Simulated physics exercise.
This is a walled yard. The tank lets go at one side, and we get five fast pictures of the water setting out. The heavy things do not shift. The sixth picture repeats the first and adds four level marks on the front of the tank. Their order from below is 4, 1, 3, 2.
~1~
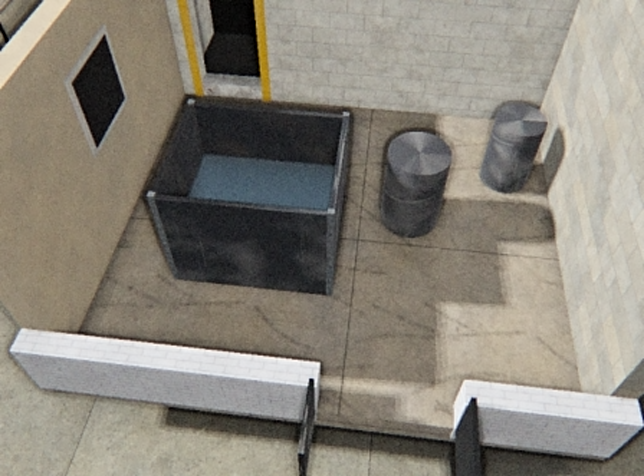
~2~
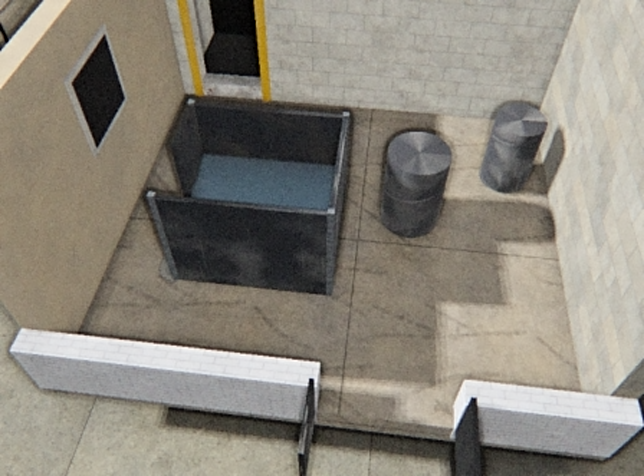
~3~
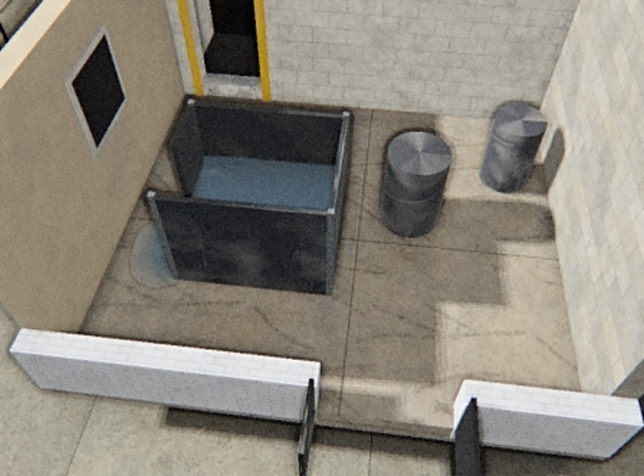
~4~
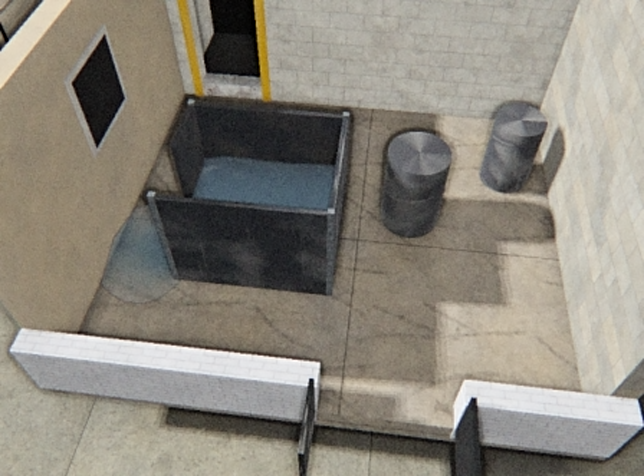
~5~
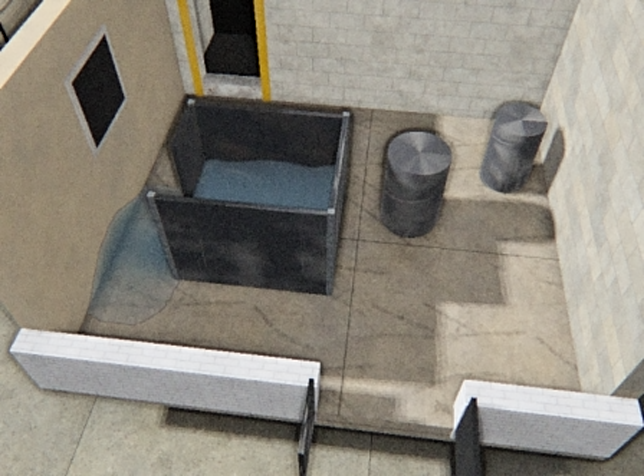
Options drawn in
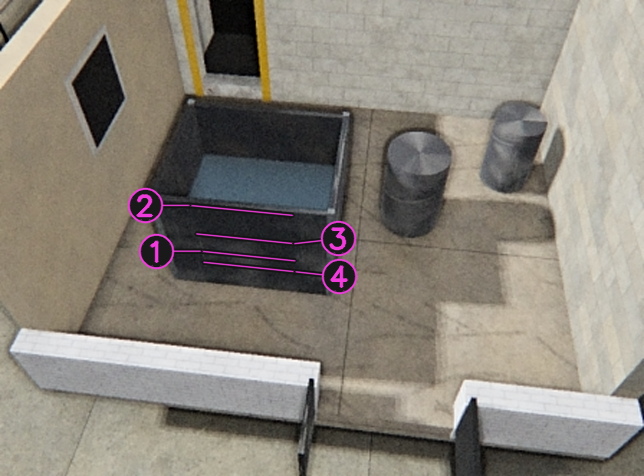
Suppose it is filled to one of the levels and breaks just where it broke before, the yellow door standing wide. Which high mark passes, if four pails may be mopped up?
Use line 3.
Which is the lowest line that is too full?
Here it is line 2.
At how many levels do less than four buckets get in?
Three of them.
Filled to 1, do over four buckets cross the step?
No.
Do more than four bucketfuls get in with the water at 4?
No, that is safe.
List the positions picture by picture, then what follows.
Water in the tank at rest, its middle at (260, 200); foot of the yellow doorway at (234, 97); open gate at (392, 368).
Water covers 1 % of the ground, its front hidden from here.
Water covers 3 % of the ground and shows as far out as (143, 234).
Water covers 5 % of the ground and shows as far out as (132, 213).
Water covers 8 % of the ground and shows as far out as (141, 201).
On the marked copy, 1 at (247, 255); 2 at (240, 210); 3 at (244, 238); 4 at (249, 267); from the bottom up 4, 1, 3, 2.
With 1, nothing gets over.
With 2, about 11 bucketfuls get in.
With 3, a bucket or two gets in.
With 4, nothing gets over.
